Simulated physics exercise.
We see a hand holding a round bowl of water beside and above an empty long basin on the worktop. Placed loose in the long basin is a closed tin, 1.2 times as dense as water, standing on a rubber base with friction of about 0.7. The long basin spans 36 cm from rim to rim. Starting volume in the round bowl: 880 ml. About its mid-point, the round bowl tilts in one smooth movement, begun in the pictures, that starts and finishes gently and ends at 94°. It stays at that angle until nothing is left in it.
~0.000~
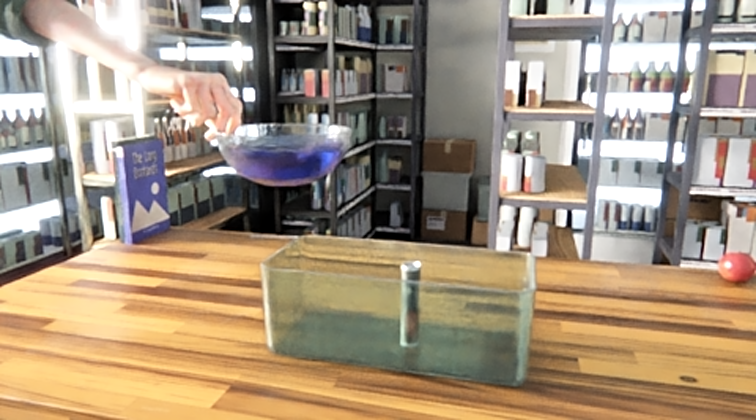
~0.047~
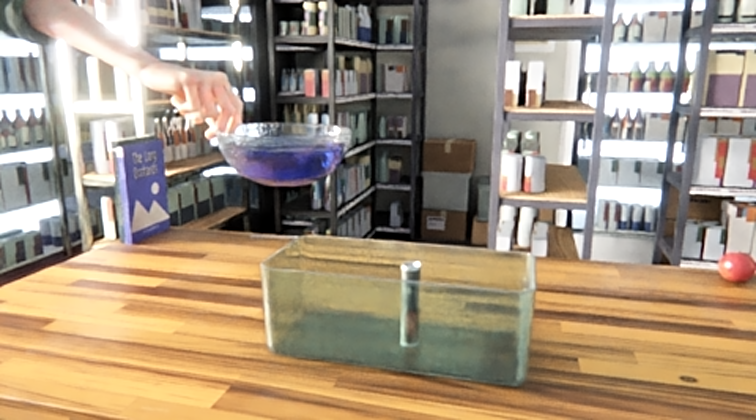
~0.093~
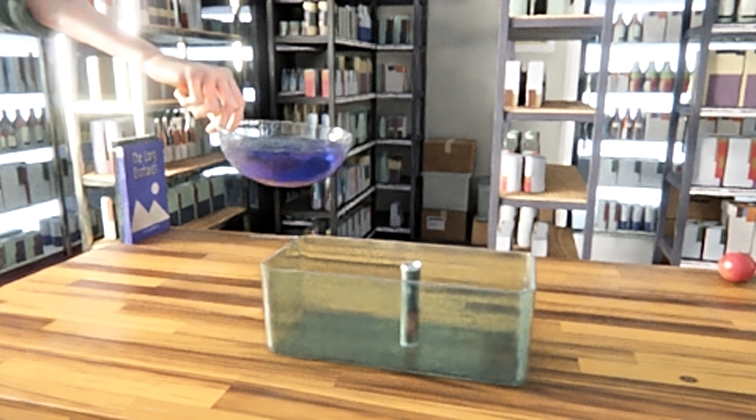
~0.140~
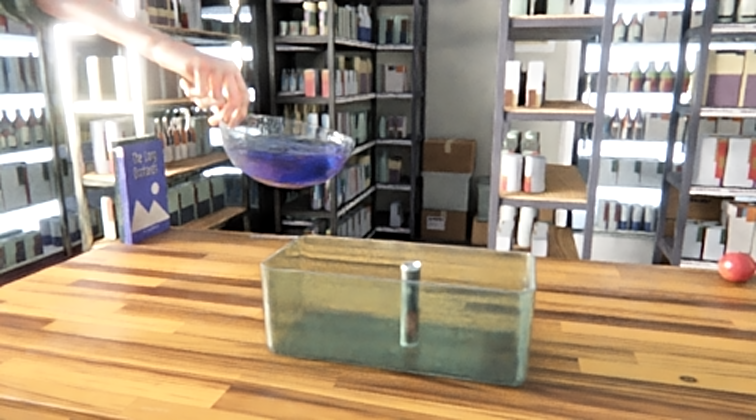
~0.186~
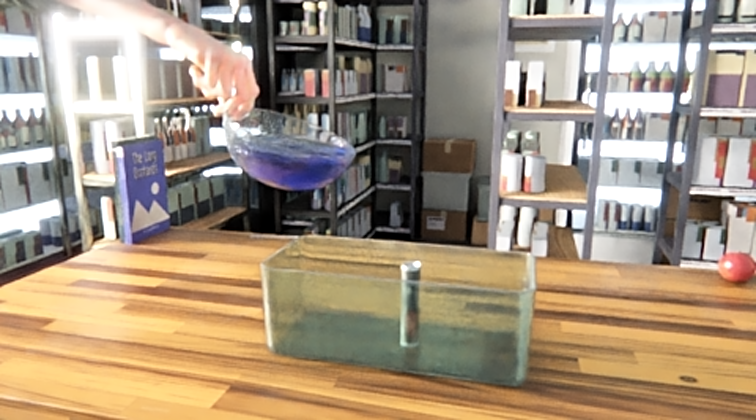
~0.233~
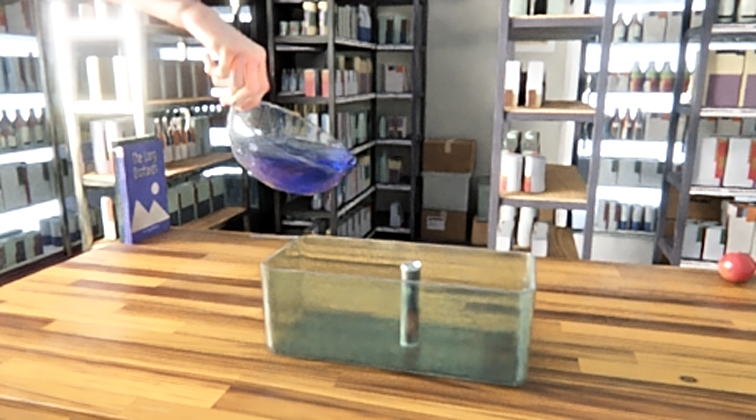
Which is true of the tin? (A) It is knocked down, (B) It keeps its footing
(A) It is knocked down.
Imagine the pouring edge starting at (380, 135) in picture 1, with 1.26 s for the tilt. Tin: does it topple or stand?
Then it stays on its base.
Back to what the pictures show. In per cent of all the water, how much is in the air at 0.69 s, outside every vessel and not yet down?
3 per cent, roughly.
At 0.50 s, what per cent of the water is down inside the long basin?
I'd estimate some 42 percent of the liquid.
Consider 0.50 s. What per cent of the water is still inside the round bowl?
Roughly 12 %.
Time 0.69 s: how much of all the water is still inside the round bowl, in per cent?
Close to 1 in a hundred.
By 0.50 s the tilt is 86° and 13 per cent is still to pour; the tin stands where it began.
By 0.69 s the tilt is 94° and 1 per cent is still to pour; the tin leans 13°.
By 0.89 s the tilt is 94° and 0 per cent is still to pour; the tin leans 45°.
By 1.11 s the tilt is 94° and 0 per cent is still to pour; the tin lies on its side.
At rest the tin lies on its side.
